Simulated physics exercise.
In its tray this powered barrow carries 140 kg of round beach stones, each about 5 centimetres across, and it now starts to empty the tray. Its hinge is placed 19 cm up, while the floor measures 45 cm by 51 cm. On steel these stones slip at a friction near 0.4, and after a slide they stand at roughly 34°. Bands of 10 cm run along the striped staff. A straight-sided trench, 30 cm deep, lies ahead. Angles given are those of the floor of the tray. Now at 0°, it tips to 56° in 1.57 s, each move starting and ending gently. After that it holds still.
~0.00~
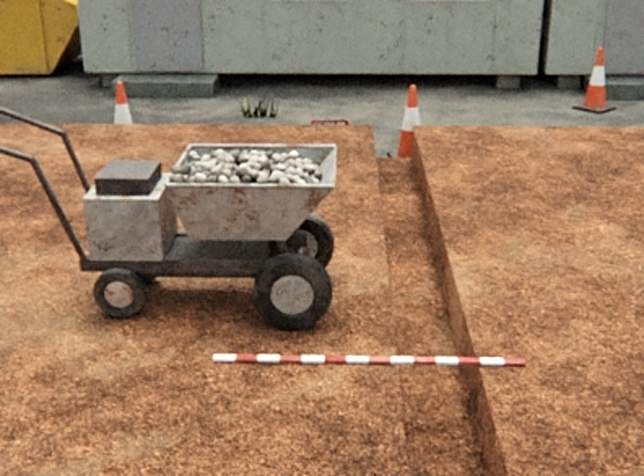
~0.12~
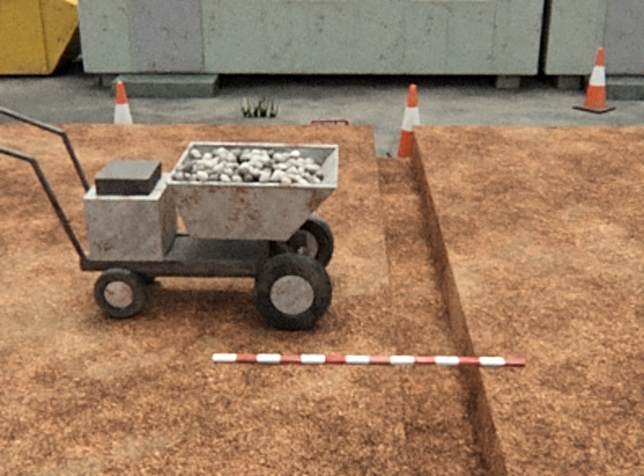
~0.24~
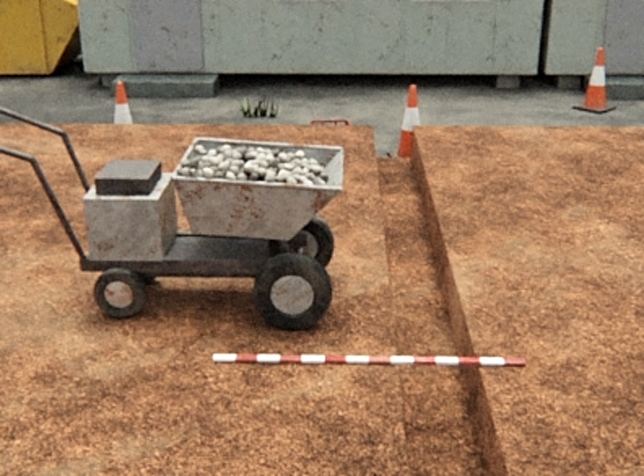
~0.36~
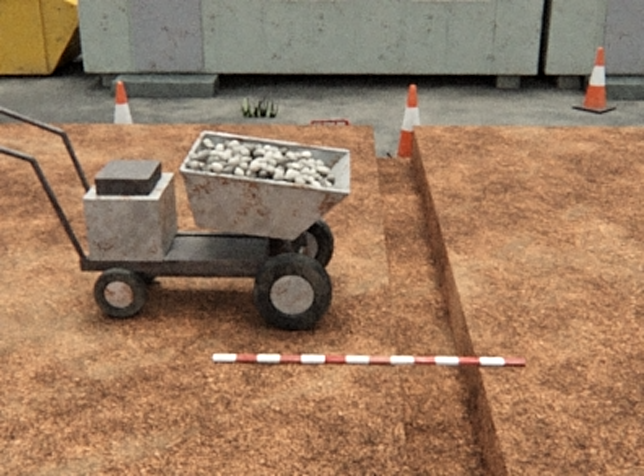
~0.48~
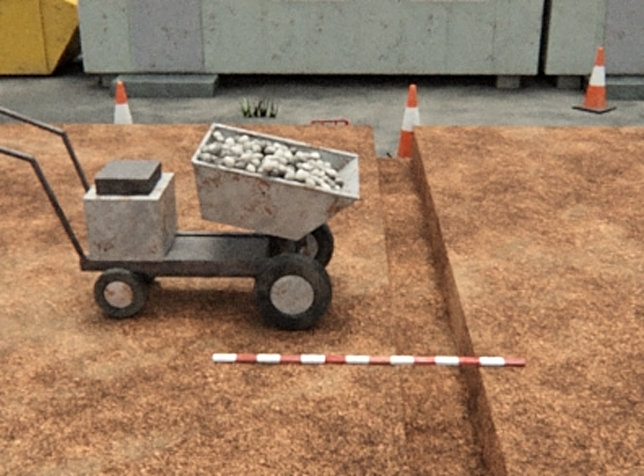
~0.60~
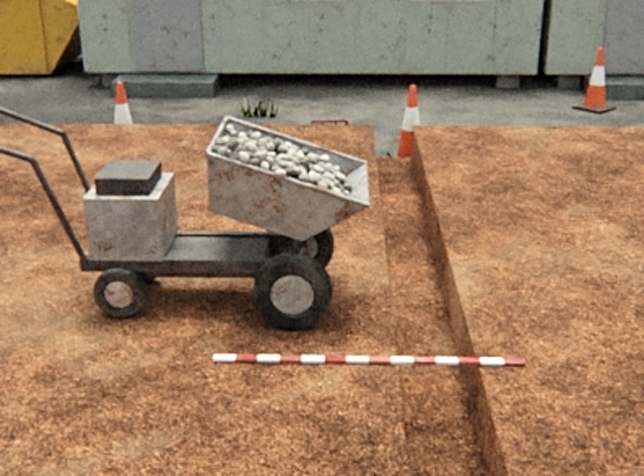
A pale, rust-flecked tray heaped with rounded white and grey stones tilts slowly on a small four-wheeled barrow, its back end rising and its front lip edging right. The barrow stands left of a straight-sided trench in orange-brown ground, seen from a fixed, slightly raised side view, with a red-and-white staff in front. Behind, three orange-and-white cones, grey containers and a yellow one stay still.
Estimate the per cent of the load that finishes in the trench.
Roughly 65 percent.
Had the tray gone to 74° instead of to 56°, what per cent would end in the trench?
About 80%.
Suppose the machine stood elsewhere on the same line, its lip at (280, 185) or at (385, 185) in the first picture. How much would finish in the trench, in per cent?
I'd expect close to 60 per cent at the first and 25 per cent at the second.
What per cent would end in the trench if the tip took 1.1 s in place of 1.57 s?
About 60 percent, I'd say.
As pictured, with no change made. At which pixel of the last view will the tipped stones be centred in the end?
At about pixel (433, 338) in the last view.
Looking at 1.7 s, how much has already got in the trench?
By that point it's something like 25 in a hundred.
After 1.2 s the floor is at 47°; 100 % in the tray; the foremost stones are at (403, 228).
After 1.7 s the floor is at 56°; 71 % in the tray, 25 % in the trench, 5 % past the trench; the foremost stones are at (505, 307).
After 2.0 s the floor is at 56°; 52 % in the tray, 37 % in the trench, 12 % past the trench; the foremost stones are at (558, 300).
After 4.0 s the floor is at 56°; 23 % in the tray, 65 % in the trench, 12 % past the trench; the foremost stones are at (606, 302).
